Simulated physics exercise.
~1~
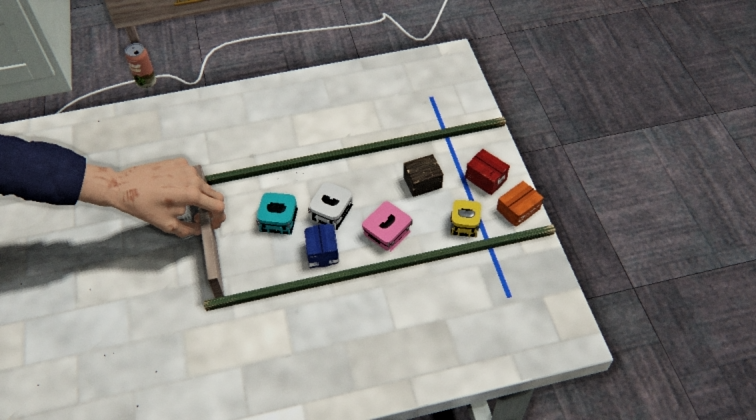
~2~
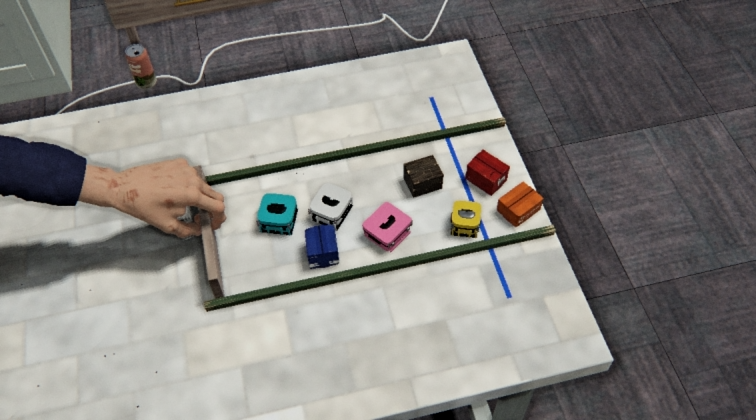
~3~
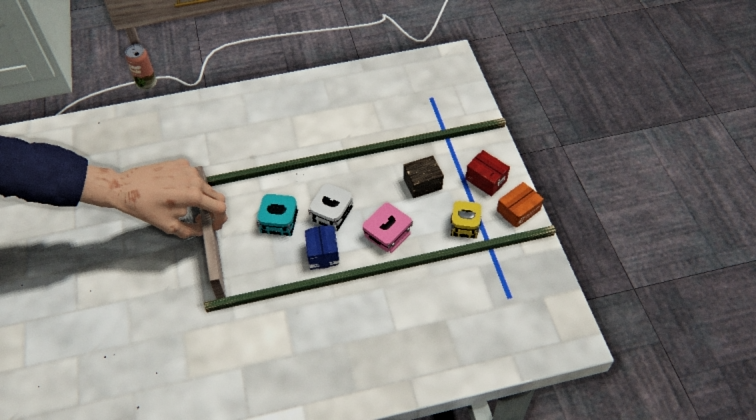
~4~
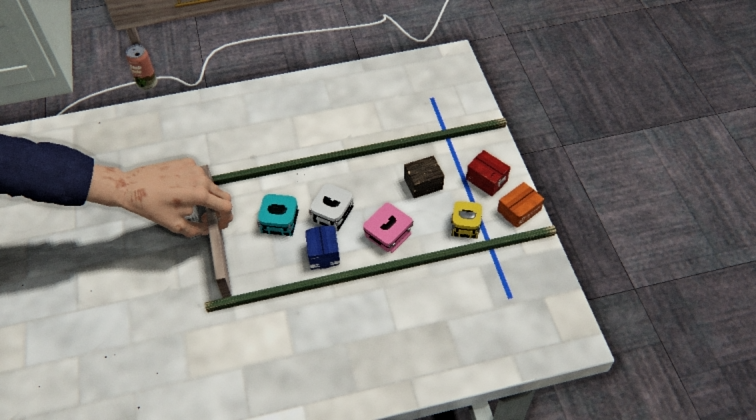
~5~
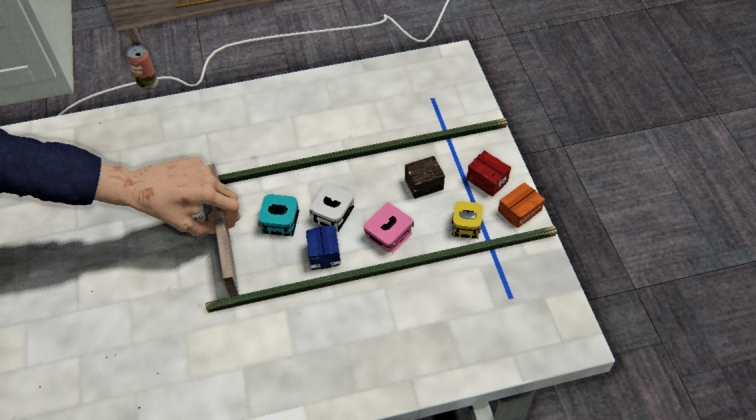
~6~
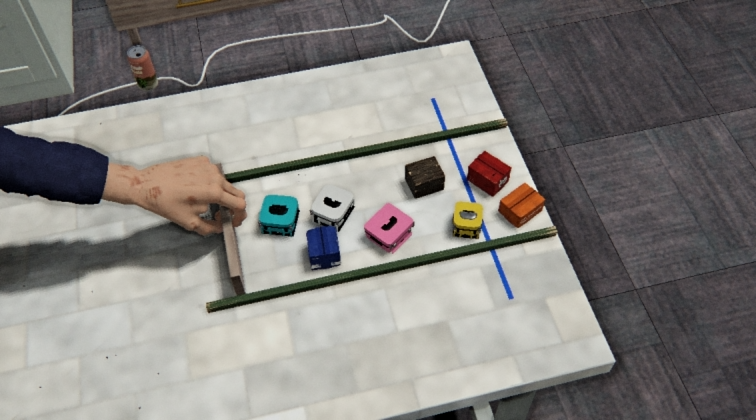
A board held by a hand at the left end of two green rails stays almost still at first, then slides slowly a short way right, toward the teal case. The eight small coloured cases and blocks between the rails, some near the blue tape line, show almost no movement throughout.
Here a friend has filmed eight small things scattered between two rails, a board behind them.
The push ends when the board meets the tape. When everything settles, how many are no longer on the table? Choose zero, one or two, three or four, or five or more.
When everything settles, three or four are no longer on the table.
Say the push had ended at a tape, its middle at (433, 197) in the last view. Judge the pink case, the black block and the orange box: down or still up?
Here the pink case is not lost; the black block is not lost; last, the orange box ends up off.
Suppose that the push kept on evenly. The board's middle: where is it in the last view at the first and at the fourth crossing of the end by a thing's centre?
At the first moment about (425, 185), at the next about (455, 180).
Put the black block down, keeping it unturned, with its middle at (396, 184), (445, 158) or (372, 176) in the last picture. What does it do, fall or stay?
Results in turn - not saved; saved; saved.
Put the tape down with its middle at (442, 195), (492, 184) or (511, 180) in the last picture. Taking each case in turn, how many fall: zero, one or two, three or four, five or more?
Tape by tape, the falls would be: Just one or two, then at least five, then at least five.
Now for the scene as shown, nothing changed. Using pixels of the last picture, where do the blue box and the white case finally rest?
Going in order: First (495, 210), then (510, 163).
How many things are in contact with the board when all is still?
At rest, 2 are in contact.
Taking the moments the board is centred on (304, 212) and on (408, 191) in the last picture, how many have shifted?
3 at one spot and 8 at the other.
Soon after, none off yet; orange box at rest near (522, 205); red box at rest near (489, 174); yellow case at rest near (468, 220).
After that, none off yet; orange box displaced about its own width near (545, 202); red box displaced about its own width near (531, 168); yellow case displaced well along near (516, 209).
In the end, the number that fall off is three or four; gone, black block, yellow case, red box and orange box.
